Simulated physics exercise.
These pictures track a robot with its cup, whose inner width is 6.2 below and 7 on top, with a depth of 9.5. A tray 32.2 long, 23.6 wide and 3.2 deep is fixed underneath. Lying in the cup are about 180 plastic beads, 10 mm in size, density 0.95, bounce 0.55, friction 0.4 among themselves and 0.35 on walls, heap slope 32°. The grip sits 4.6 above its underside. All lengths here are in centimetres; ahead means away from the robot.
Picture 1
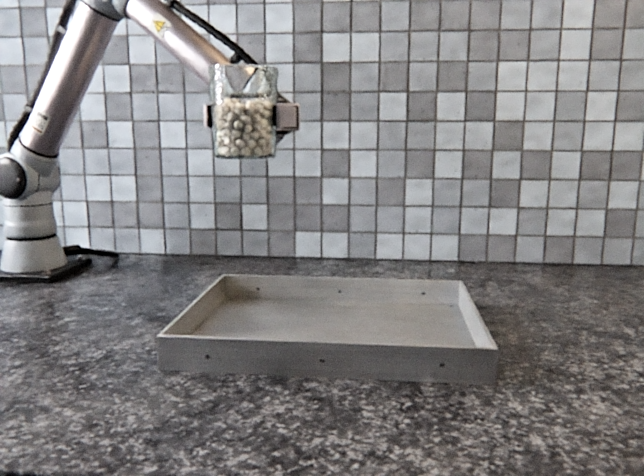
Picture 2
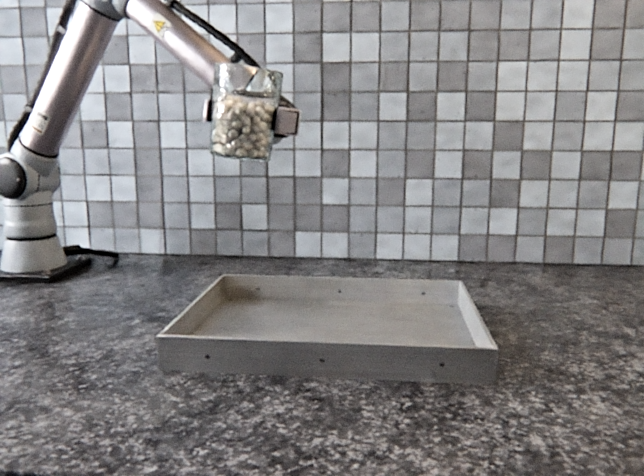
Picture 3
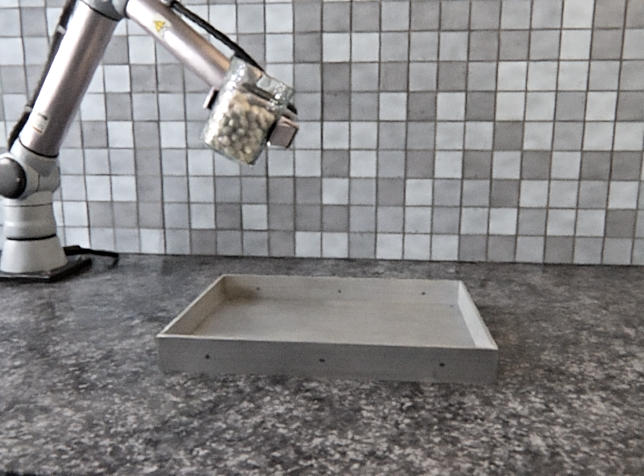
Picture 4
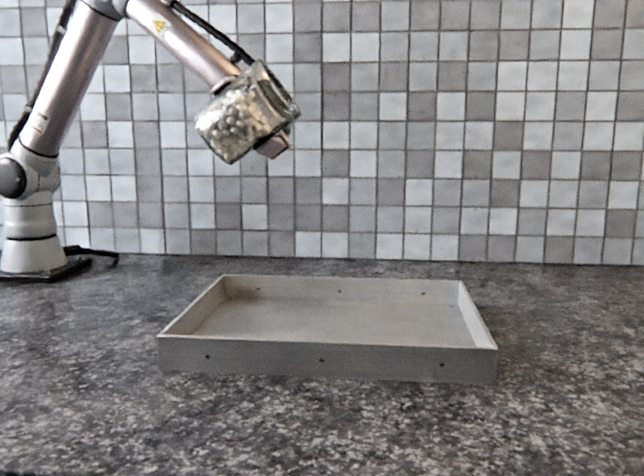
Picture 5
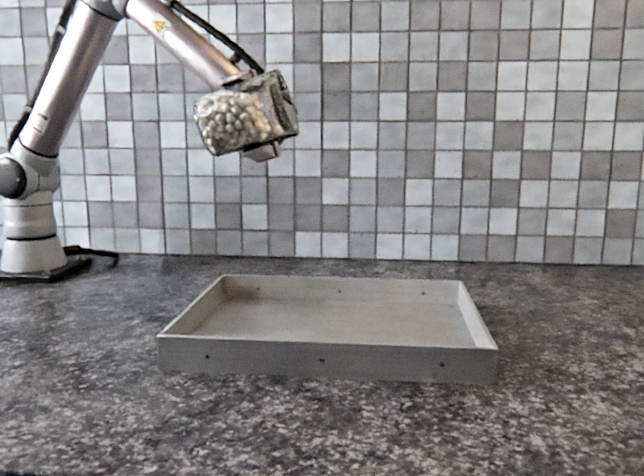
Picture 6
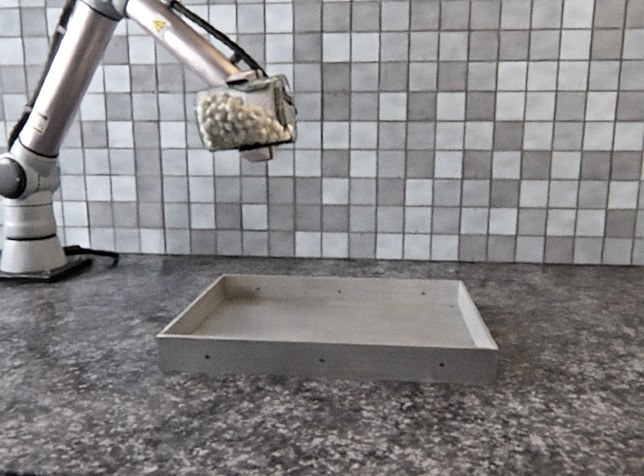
A silver robot arm at the left grips a clear cup of whitish beads and rotates it in place, the mouth swinging over to the right until the cup lies nearly on its side, the beads shifting inside. Below it, an empty light grey tray rests on a mottled dark grey counter. The fixed view faces a wall of white and grey square tiles from slightly above the counter.
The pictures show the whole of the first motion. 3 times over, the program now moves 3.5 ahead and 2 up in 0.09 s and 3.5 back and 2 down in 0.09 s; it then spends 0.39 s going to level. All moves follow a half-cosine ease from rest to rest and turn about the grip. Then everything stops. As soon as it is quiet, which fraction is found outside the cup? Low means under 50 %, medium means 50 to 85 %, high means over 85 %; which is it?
It is high.
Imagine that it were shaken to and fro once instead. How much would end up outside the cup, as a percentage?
About 85 per cent, then.
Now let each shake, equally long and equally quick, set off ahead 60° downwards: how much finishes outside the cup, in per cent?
Roughly 35 percent of it.
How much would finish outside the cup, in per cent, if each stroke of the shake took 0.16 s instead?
In that case around 65 per cent.
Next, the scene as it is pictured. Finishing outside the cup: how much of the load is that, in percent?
95 per cent, give or take.
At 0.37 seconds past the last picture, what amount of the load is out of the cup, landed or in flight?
Roughly 90 percent is out.
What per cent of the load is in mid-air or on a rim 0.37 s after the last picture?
About 15 per cent.
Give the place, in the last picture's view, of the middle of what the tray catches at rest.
It ends up close to (421, 329).
Then, 0.37 s after the last picture, tilted 81° forward, highest piece 24 above the table; 140 in the tray, 16 in the cup, 28 in flight or on a rim.
Then, 0.74 s after the last picture, tilted 38° forward, highest piece 26 above the table; 171 in the tray, 6 in the cup, 5 on the table or floor, 2 in flight or on a rim.
Then, 1.13 s after the last picture, level, highest piece 21 above the table; 173 in the tray, 6 in the cup, 5 on the table or floor.
Then, 2.18 s after the last picture, level, highest piece 21 above the table; 173 in the tray, 6 in the cup, 5 on the table or floor.
Final count, 173 in the tray, 6 in the cup, 5 on the table or floor. That is 97 % outside the cup.
